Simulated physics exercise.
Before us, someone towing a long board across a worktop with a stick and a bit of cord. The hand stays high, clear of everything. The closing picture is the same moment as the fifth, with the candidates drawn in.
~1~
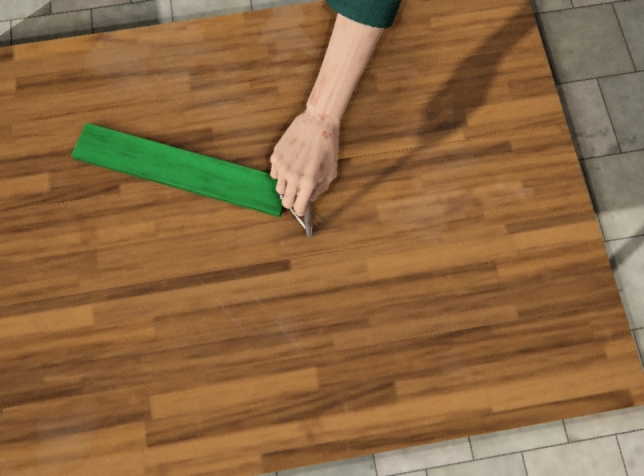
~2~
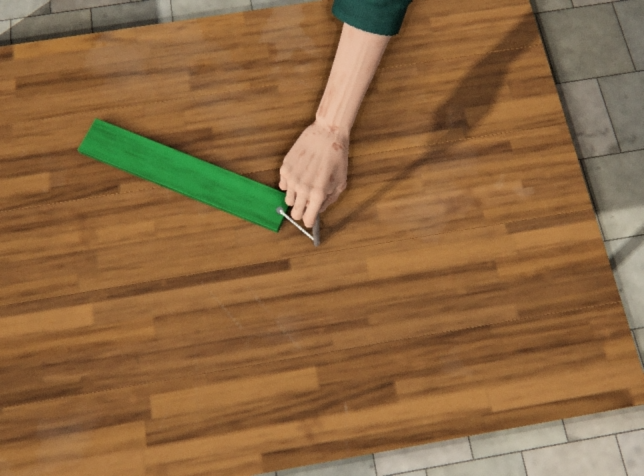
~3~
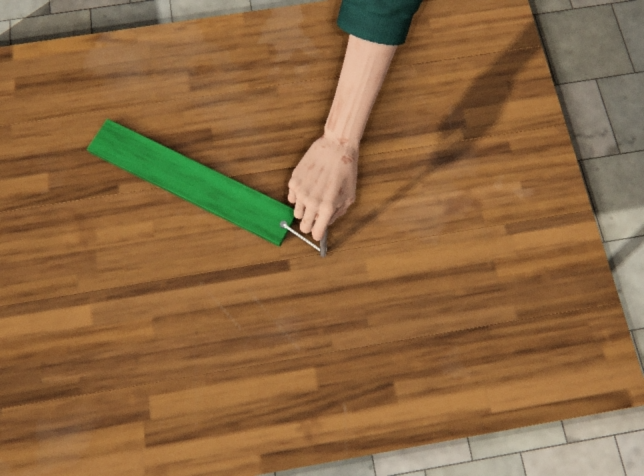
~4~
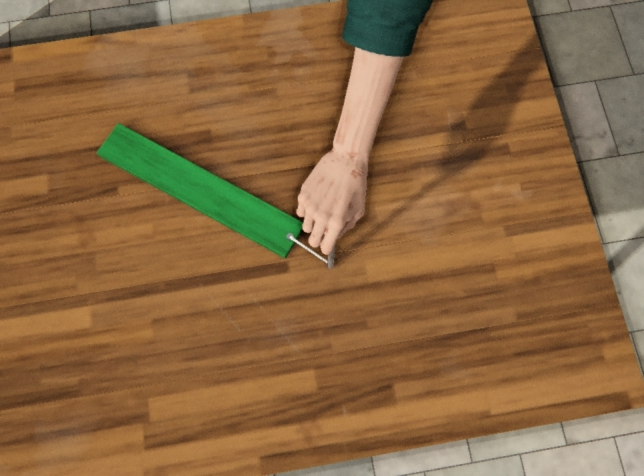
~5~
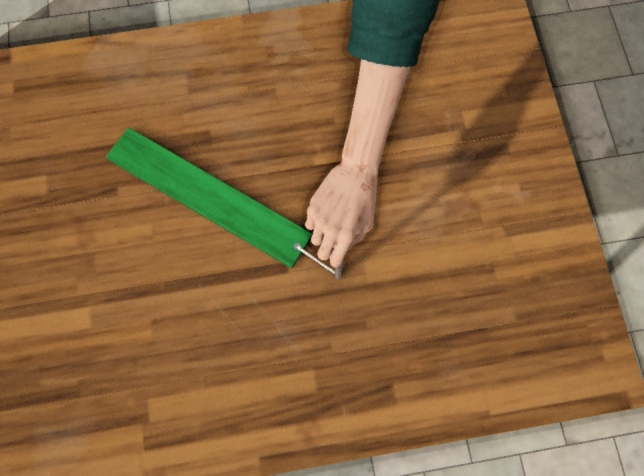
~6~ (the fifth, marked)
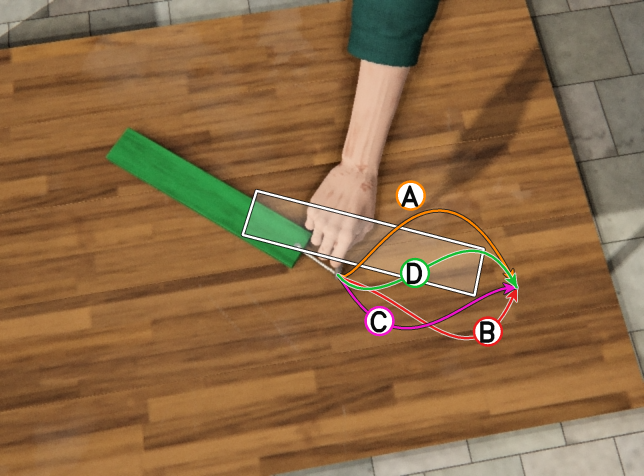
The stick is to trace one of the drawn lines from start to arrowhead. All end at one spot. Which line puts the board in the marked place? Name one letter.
D is the one.
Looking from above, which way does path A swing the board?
Anticlockwise.
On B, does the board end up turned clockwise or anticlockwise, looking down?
Anticlockwise.
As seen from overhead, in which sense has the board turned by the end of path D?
Anticlockwise.
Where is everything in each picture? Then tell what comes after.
Green board (181, 168), in the first picture.
Green board (184, 173), in the second picture.
Green board (190, 179), in the third picture.
Green board (199, 188), in the fourth picture.
Green board (207, 194), in the fifth picture.
On the marked copy, A from (338, 275) via (433, 211) to (514, 283); B from (338, 275) via (435, 328) to (517, 288); C from (338, 275) via (426, 326) to (517, 288); D from (338, 275) via (435, 263) to (517, 288); the outline at (363, 242).
Taking D. A third of the way, foot of the stick (403, 279), middle of the board (258, 221).
Two thirds of the way, foot of the stick (470, 251), middle of the board (315, 227).
When it is over, foot of the stick (516, 288), middle of the board (363, 240); it lies in the outline.
As for the rest, A leaves its middle at (369, 225); B leaves its middle at (360, 267); C leaves its middle at (358, 261).
